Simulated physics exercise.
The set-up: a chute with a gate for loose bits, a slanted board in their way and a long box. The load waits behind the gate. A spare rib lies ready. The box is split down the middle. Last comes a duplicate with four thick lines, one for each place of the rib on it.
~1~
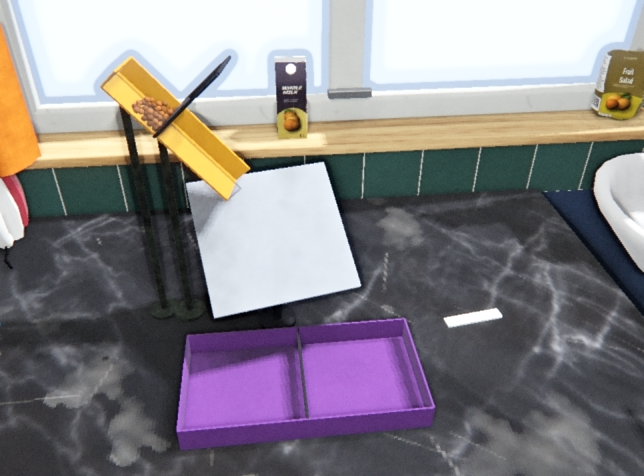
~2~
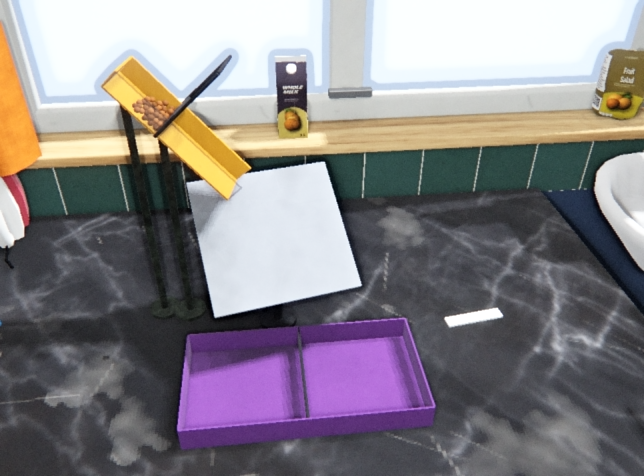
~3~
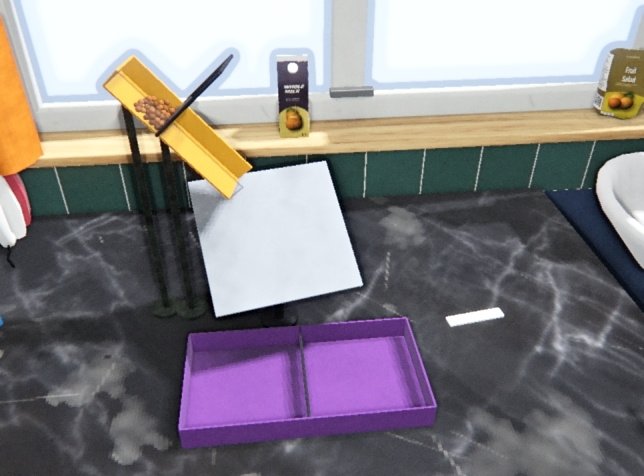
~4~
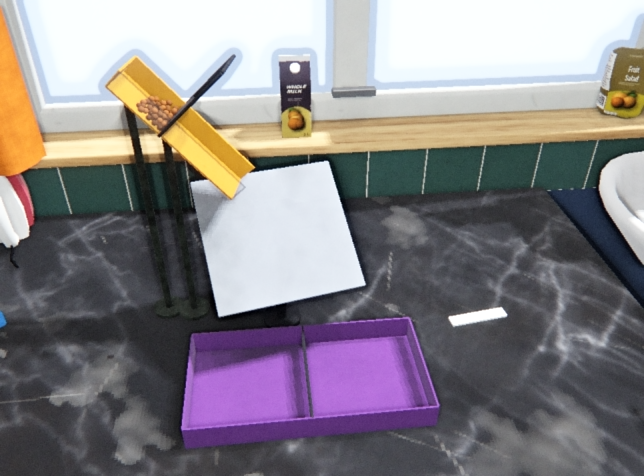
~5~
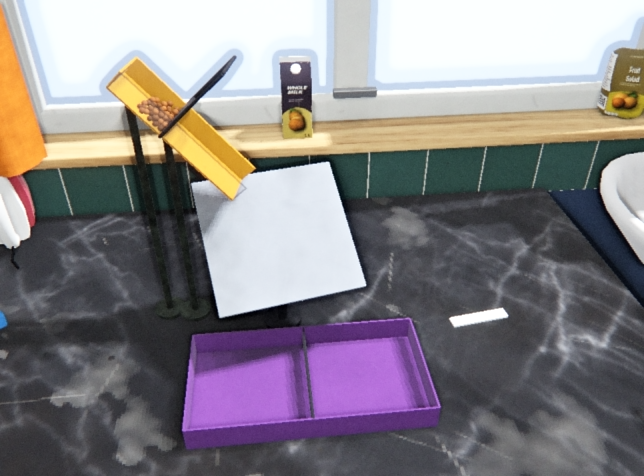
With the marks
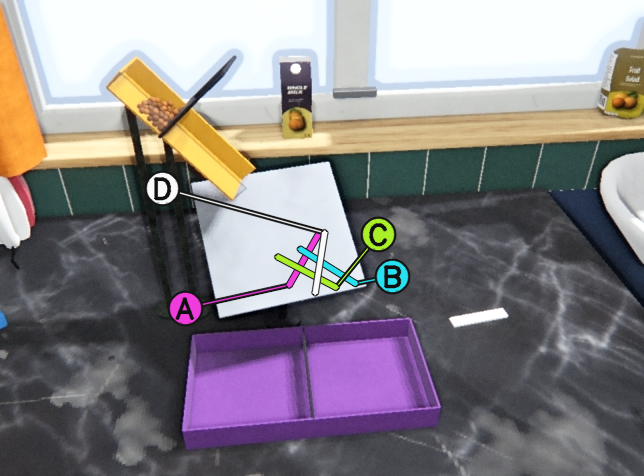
A divided purple box sitting on a dark marbled counter below a tilted white board and yellow chute of brown bits, all staying still.
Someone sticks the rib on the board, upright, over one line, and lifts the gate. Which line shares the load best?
D beats the others.
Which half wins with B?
The right half.
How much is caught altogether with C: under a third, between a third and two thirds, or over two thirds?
Line C gives over two thirds.
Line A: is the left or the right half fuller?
The left half.
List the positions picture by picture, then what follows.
Load behind the gate near (156, 110), cereal balls; lip of the chute near (232, 190), sloping fairly steeply, in the first picture.
Middle of the board near (274, 234), tilted fairly steeply; middle of its low edge near (291, 301); of its high edge near (258, 172), in the second picture.
Front corners of the box near (179, 430) and (436, 406); front end of its middle wall near (310, 418); gate still shut near (183, 107), in the third picture.
Middle of the load near (161, 109); lip near (236, 189), in the fourth picture.
Middle of the load near (162, 110); lip near (237, 190), in the fifth picture.
On the marked copy, line A from (319, 232) to (289, 285); line B from (300, 249) to (355, 283); line C from (277, 256) to (336, 287); line D from (324, 232) to (315, 292).
With A, of what is caught, all but a few in the left half, only a few in the right.
With B, of what is caught, a small share in the left half, all but a few in the right.
With C, of what is caught, a small share in the left half, all but a few in the right.
With D, of what is caught, close to two thirds in the left half, close to a third in the right.
